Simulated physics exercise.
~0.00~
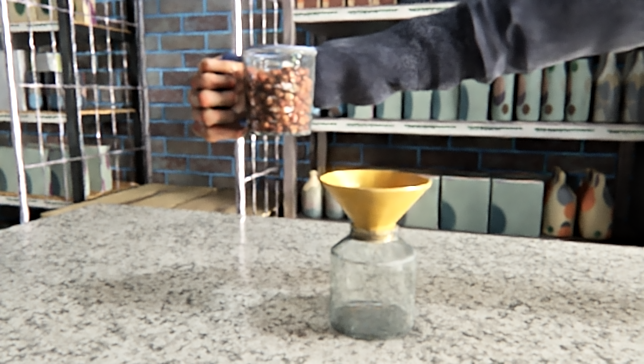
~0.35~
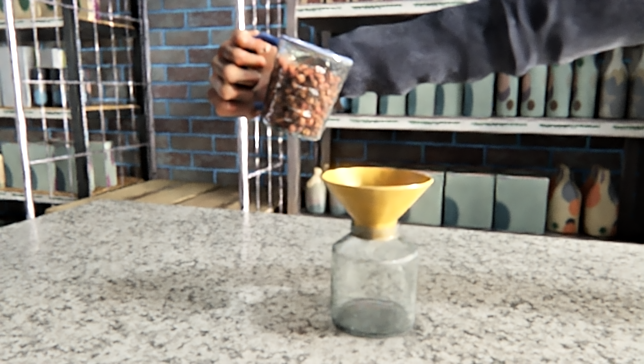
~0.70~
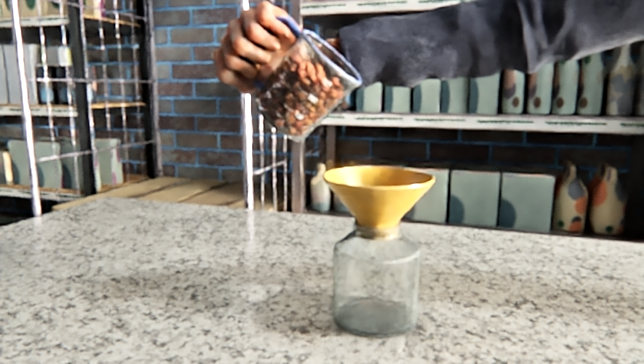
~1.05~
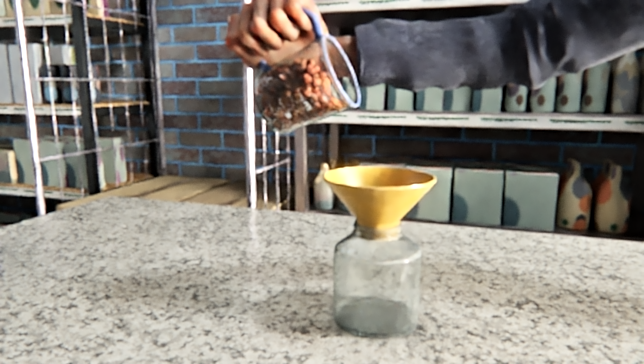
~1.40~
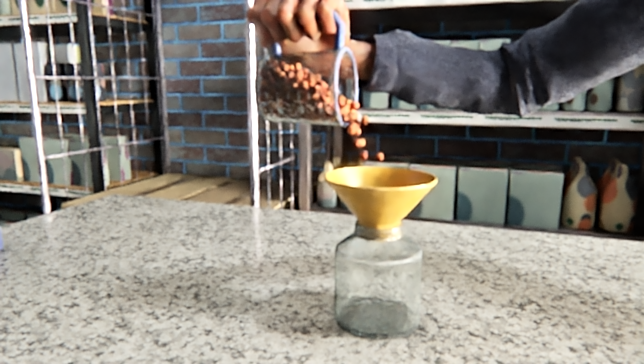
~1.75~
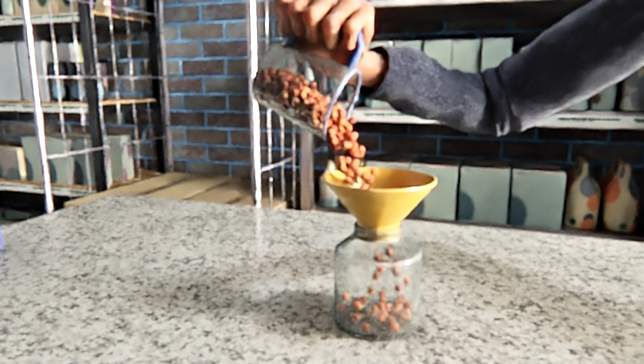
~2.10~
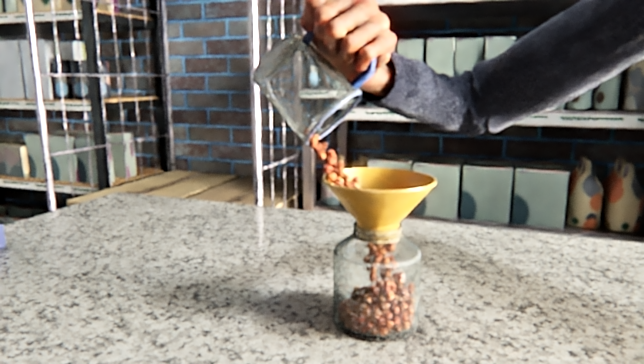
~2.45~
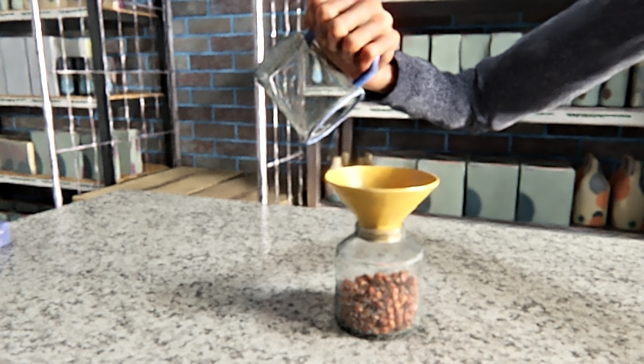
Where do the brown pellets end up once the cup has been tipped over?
The bulk of the pellets end up in the glass jar. Hardly any are left in the cup or funnel, and hardly any are spilt outside.
